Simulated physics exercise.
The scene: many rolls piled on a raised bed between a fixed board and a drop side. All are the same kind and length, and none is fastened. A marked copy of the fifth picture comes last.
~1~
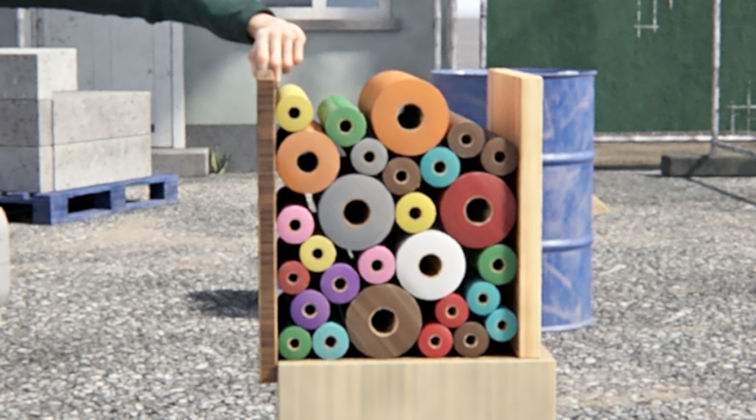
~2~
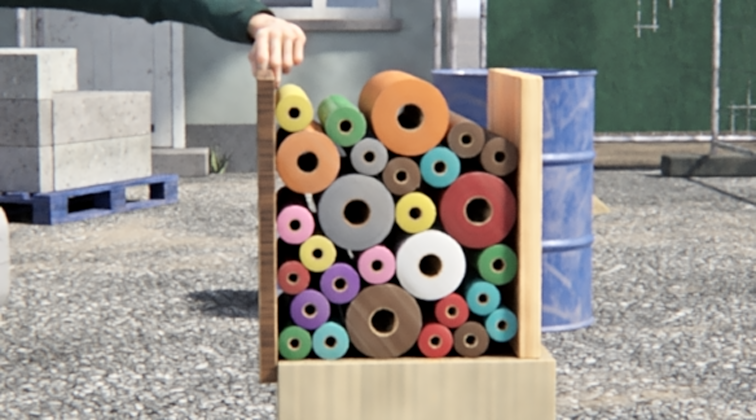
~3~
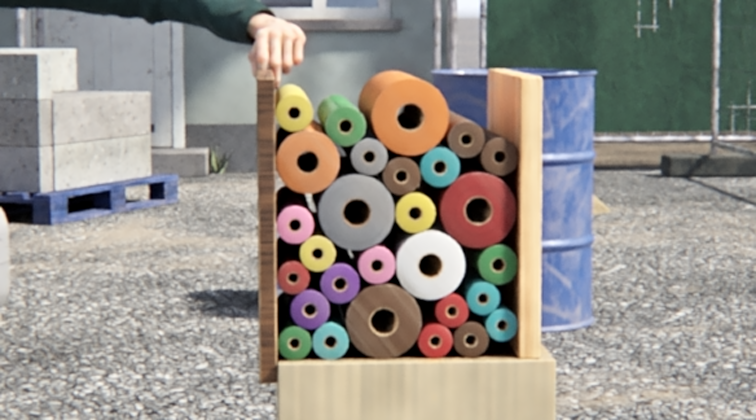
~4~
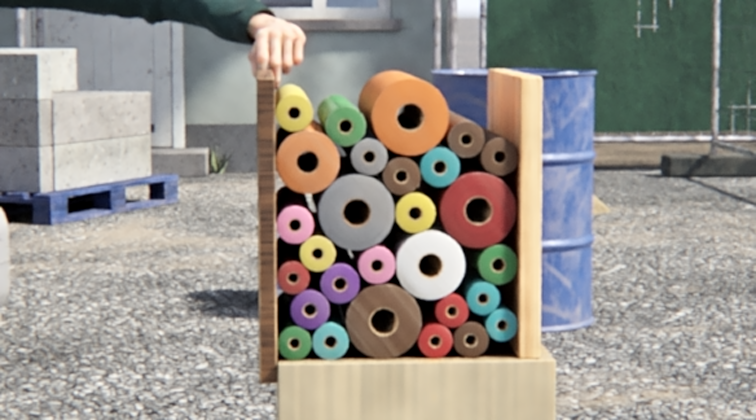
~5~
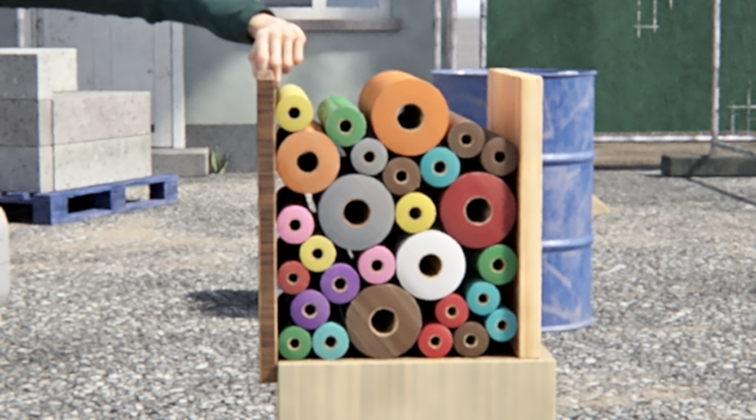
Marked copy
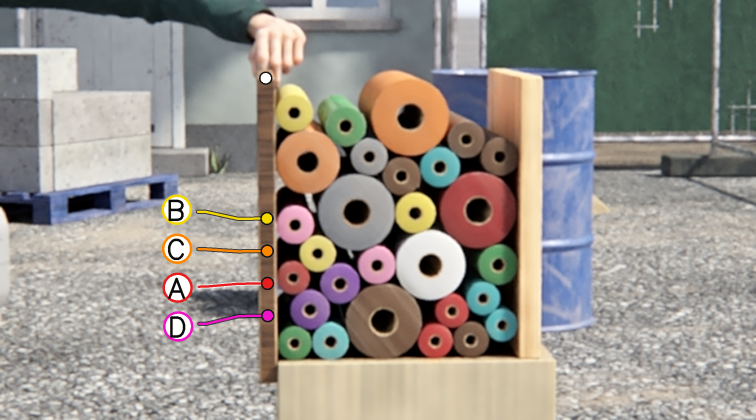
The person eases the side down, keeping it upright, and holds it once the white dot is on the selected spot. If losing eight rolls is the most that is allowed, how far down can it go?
No lower than A.
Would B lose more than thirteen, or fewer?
It loses fewer than thirteen.
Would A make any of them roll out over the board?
At A: Yes.
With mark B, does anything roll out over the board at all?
At B: Yes.
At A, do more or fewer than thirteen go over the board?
It loses fewer than thirteen.
On the copy, A at (267, 284); B at (267, 219); C at (267, 251); D at (268, 316); the white dot at (266, 78).
On A. First, top of the board (276, 169).
Then, top of the board (277, 269).
Finally, top of the board (277, 282), six out over the board.
By contrast, B one out over the board; C one out over the board; D more than eight out over the board.
